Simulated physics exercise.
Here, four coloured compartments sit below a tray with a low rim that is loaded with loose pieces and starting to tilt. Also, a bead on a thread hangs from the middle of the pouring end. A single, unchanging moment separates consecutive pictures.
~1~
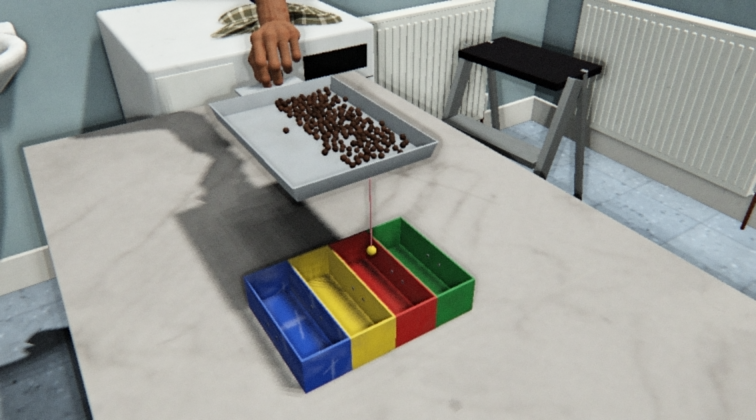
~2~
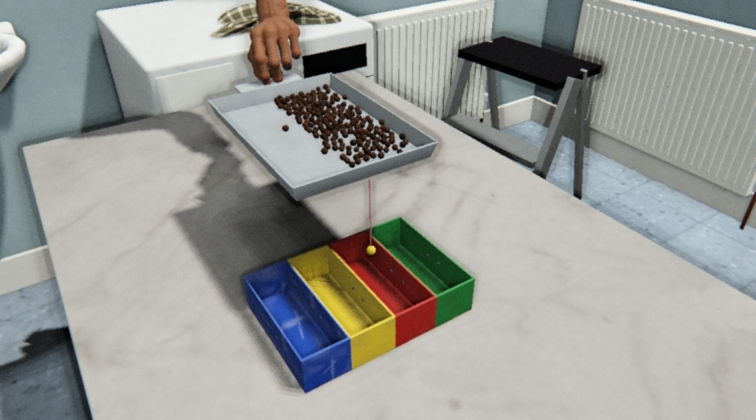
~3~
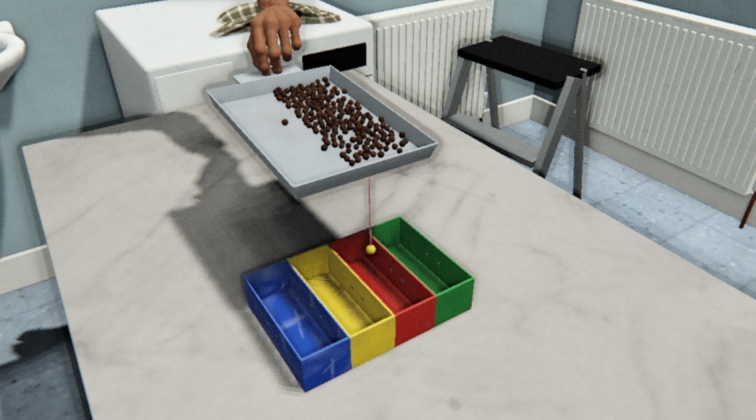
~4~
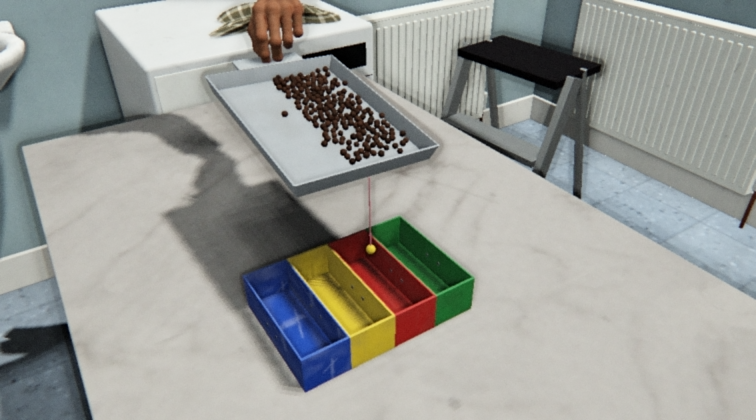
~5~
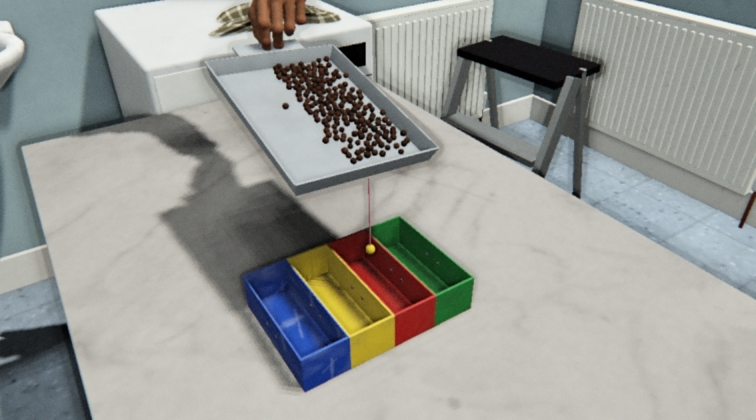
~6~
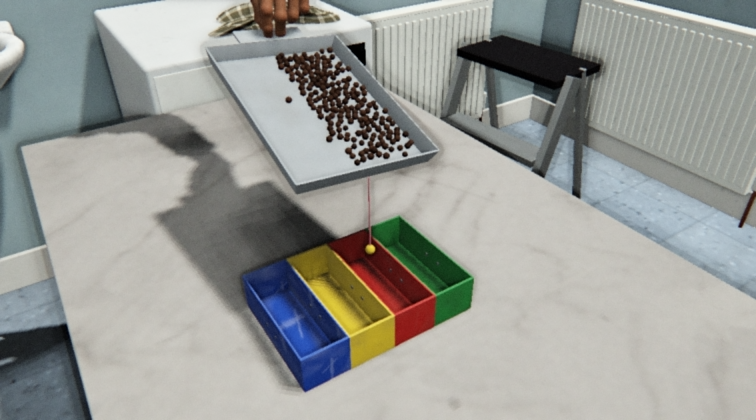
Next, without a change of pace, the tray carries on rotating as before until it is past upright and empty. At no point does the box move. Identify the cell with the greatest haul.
Greatest haul: Green.
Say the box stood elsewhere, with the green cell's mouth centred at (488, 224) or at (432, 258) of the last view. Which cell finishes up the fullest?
Attempt 1 - yellow; attempt 2 - the green cell.
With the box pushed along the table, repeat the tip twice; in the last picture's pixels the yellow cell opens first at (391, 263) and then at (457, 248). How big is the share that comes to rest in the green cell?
Near 10 % and 0 %.
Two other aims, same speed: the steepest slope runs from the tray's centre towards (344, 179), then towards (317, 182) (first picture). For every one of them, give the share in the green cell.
I'd say some 10 in a hundred at first, then 0 in a hundred.
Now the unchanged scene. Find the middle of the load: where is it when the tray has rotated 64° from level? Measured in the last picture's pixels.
The load is centred around (402, 153).
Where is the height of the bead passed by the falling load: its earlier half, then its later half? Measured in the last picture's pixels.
First near (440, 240), later near (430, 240).
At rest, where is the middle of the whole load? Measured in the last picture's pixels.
(442, 286).
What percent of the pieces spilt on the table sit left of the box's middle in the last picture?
Roughly 0 in a hundred.
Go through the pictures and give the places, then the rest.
Corners of the pouring end at (296, 184) and (431, 141), level; middle of the load at (334, 124), allspice berries; bead on its thread at (371, 251); blue cell at (327, 362); yellow cell at (373, 340); red cell at (416, 319); green cell at (455, 300), in the first picture.
Corners of the pouring end at (296, 184) and (431, 141), level; middle of the load at (334, 122), in the second picture.
Corners of the pouring end at (296, 182) and (431, 142), tipped barely, lowest at the right corner; middle of the load at (333, 117), in the third picture.
Corners of the pouring end at (297, 181) and (432, 144), tipped a little, lowest at the right corner; middle of the load at (334, 111), in the fourth picture.
Corners of the pouring end at (298, 180) and (432, 146), tipped a little, lowest at the right corner; middle of the load at (335, 105), in the fifth picture.
Corners of the pouring end at (299, 180) and (433, 148), tipped clearly, lowest at the right corner; middle of the load at (338, 101), about half on the move; blue cell at (326, 361); yellow cell at (372, 339); red cell at (415, 318); green cell at (454, 299), in the sixth picture.
Soon after the last picture, tray tipped steeply; nearly all on the tray; a small part falling or outside the box.
A little later, tray tipped past a quarter turn; a stray few on the tray; about half in the green cell; a small part in the red cell; a stray few in the yellow cell; about half falling or outside the box.
Later still, tray tipped past a quarter turn; about half in the green cell; a small part in the red cell; a stray few in the yellow cell; about half falling or outside the box.
At rest, tray tipped past a quarter turn; about half in the green cell; a small part in the red cell; a stray few in the yellow cell; none in the blue cell; about half outside the box.
